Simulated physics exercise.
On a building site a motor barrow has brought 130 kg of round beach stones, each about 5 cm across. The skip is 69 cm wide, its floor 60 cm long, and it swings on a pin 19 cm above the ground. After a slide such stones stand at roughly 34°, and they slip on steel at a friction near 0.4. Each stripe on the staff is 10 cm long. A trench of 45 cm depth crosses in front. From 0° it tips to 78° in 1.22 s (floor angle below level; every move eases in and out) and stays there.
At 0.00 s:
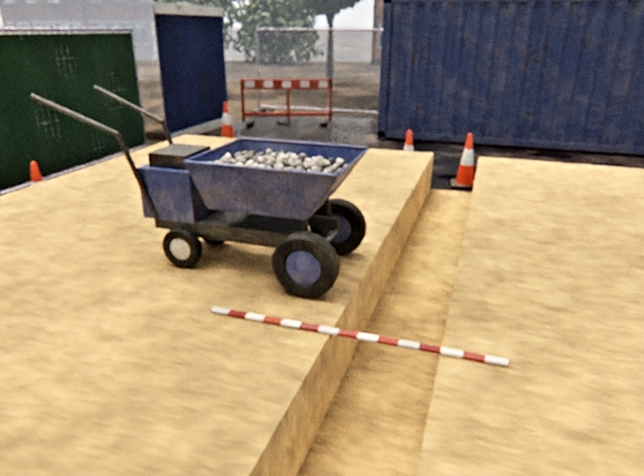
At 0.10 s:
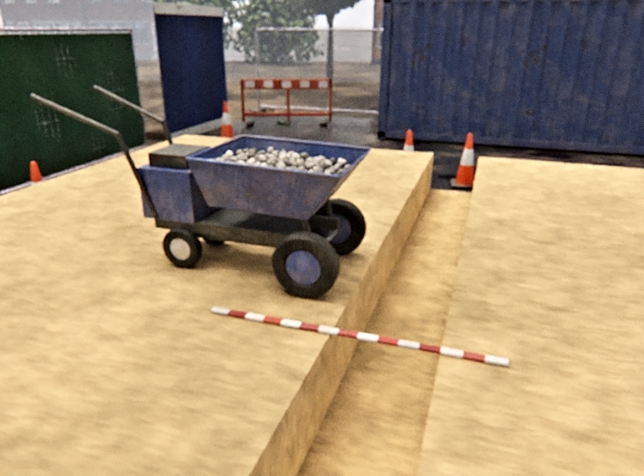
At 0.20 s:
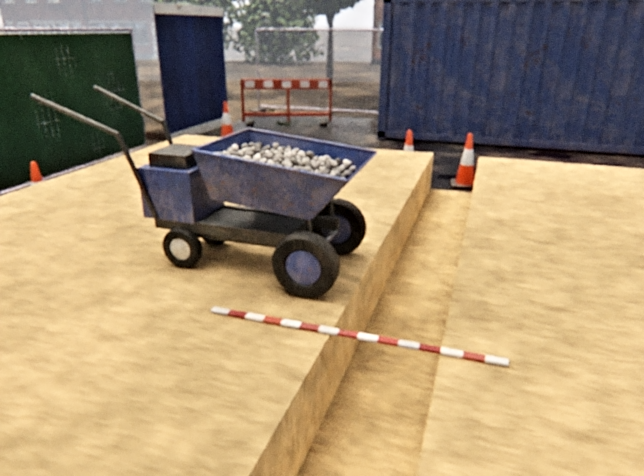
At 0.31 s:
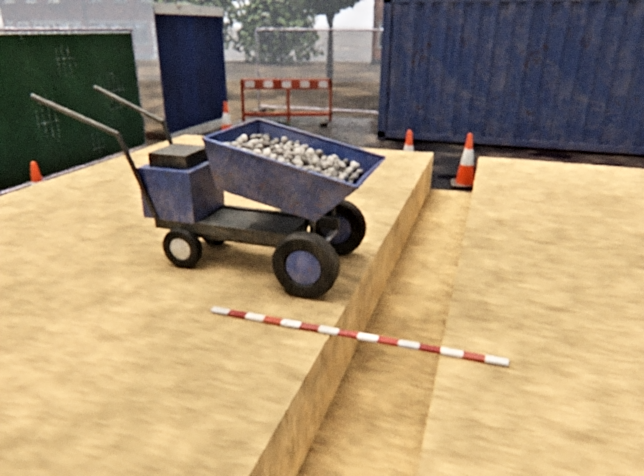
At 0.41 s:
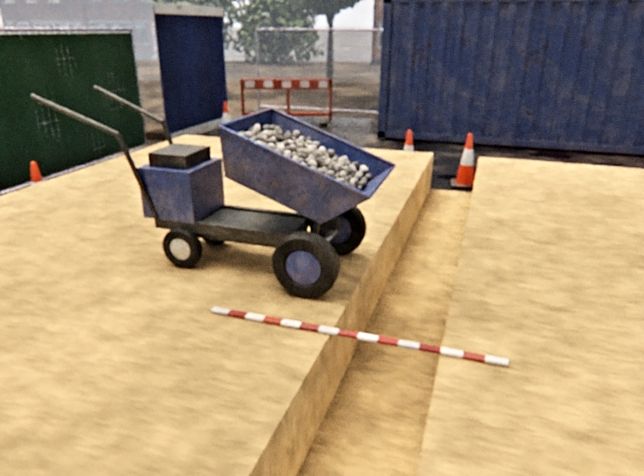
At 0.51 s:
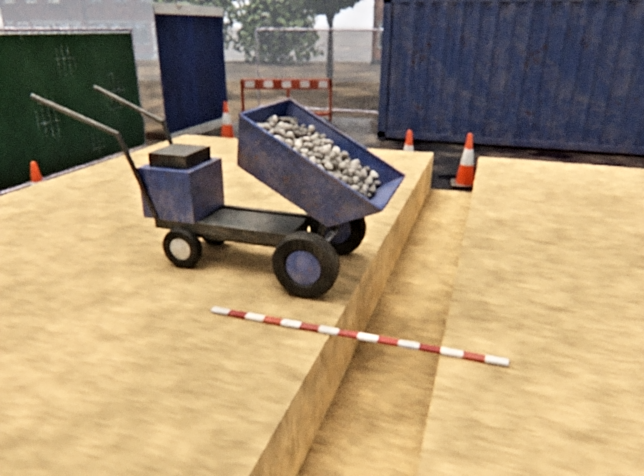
A blue skip heaped with rounded pale stones sits level on a small four-wheeled barrow at left, on sandy ground seen from slightly above by a still camera. A red-and-white staff lies across a trench in front, with orange cones, a barrier, a green fence and a blue container behind. The skip's rear rises steadily, slanting its floor down to the right, while the barrow's wheels and handles stay still.
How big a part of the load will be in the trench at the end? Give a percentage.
Some 64 per cent of it.
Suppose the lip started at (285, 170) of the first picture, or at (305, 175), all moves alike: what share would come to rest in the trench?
Near 100 per cent from the first place, 100 from the second.
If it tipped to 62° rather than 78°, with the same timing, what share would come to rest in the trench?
Then about 60 per cent.
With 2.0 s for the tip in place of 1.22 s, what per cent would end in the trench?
Then about 70 per cent.
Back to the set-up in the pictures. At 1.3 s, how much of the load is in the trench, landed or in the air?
Some 40 per cent.
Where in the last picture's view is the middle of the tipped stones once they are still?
Their middle is at about (435, 343).
After 0.9 s the floor is at 66°; 99 % in the skip, 1 % in the trench; the foremost stones are at (429, 254).
After 1.3 s the floor is at 78°; 32 % in the skip, 39 % in the trench, 29 % past the trench; the foremost stones are at (546, 307).
After 1.7 s the floor is at 78°; 6 % in the skip, 57 % in the trench, 36 % past the trench; the foremost stones are at (644, 311).
After 3.6 s the floor is at 78°; 0 % in the skip, 64 % in the trench, 36 % past the trench; the foremost stones are past the picture's edge.
